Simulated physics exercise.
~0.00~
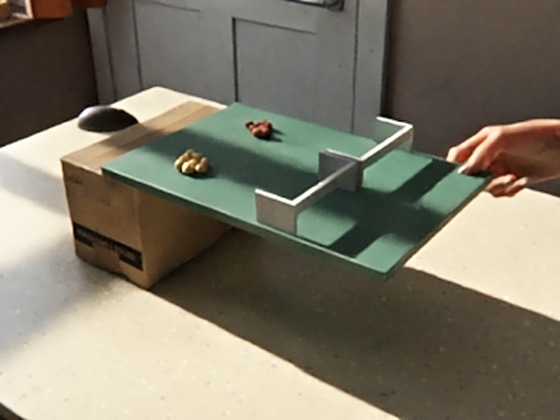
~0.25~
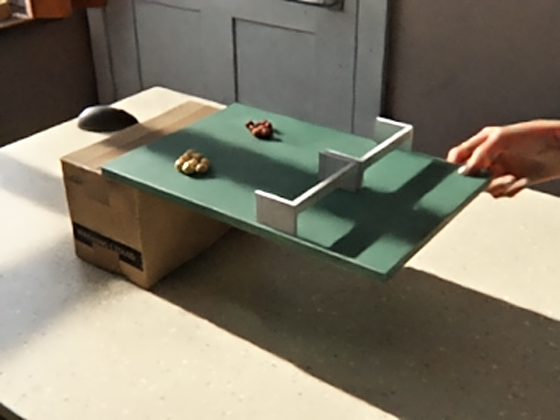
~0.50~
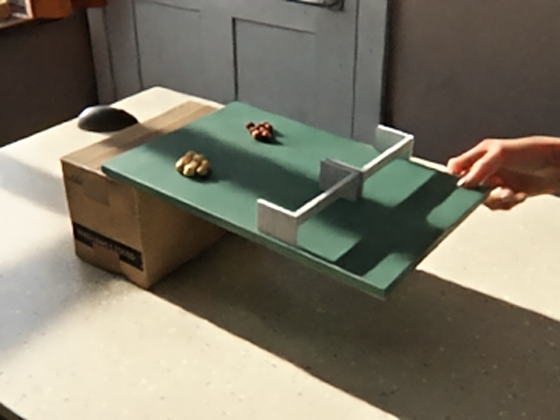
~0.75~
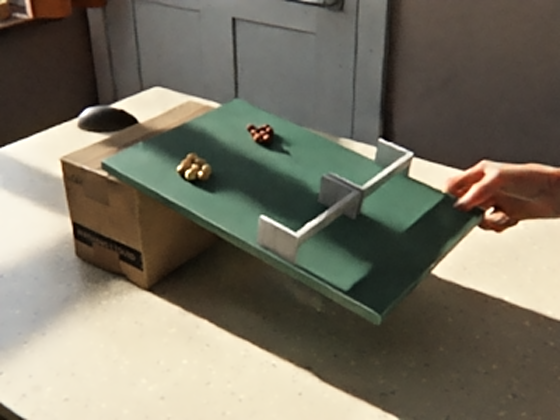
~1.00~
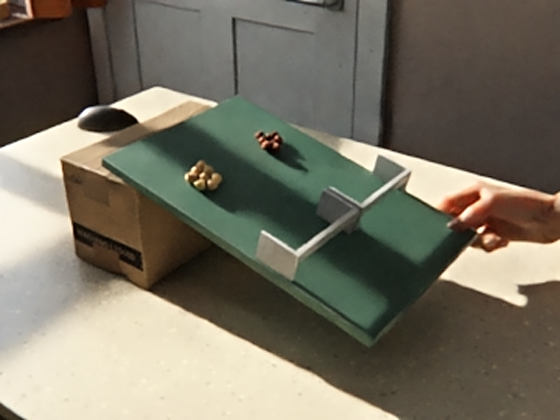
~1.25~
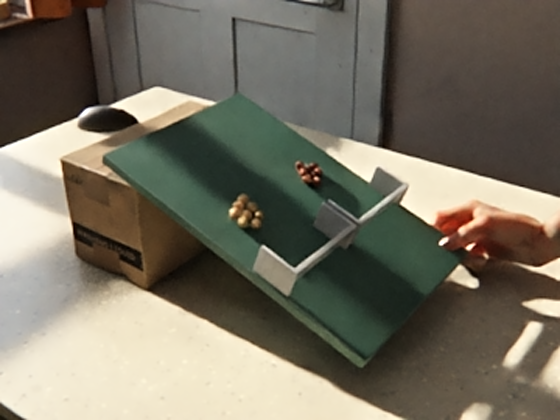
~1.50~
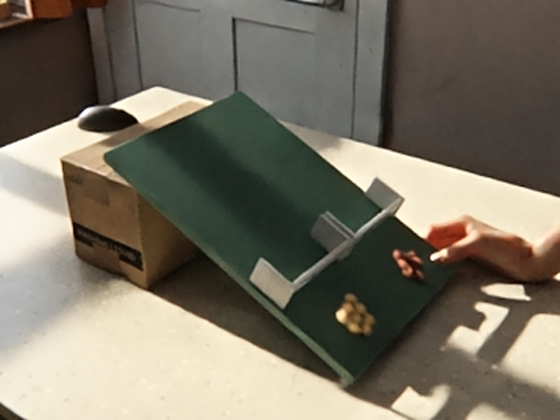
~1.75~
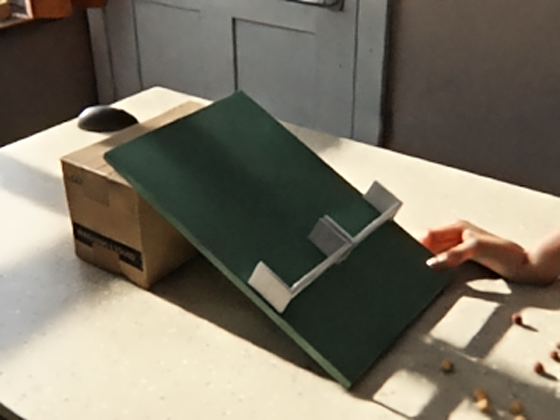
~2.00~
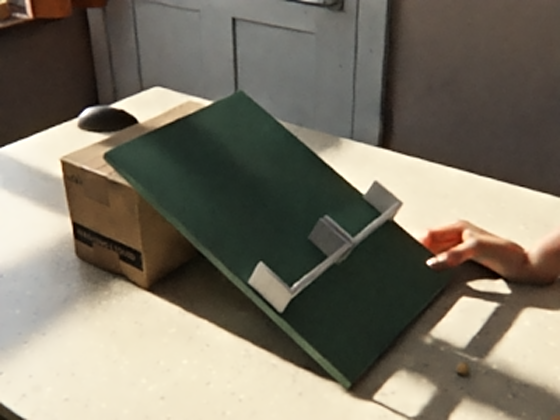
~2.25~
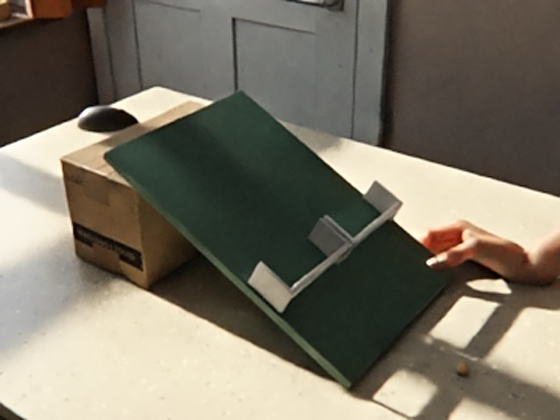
Hand lowering a green board's free end from a box, two small clusters sliding under white strips and scattering off.
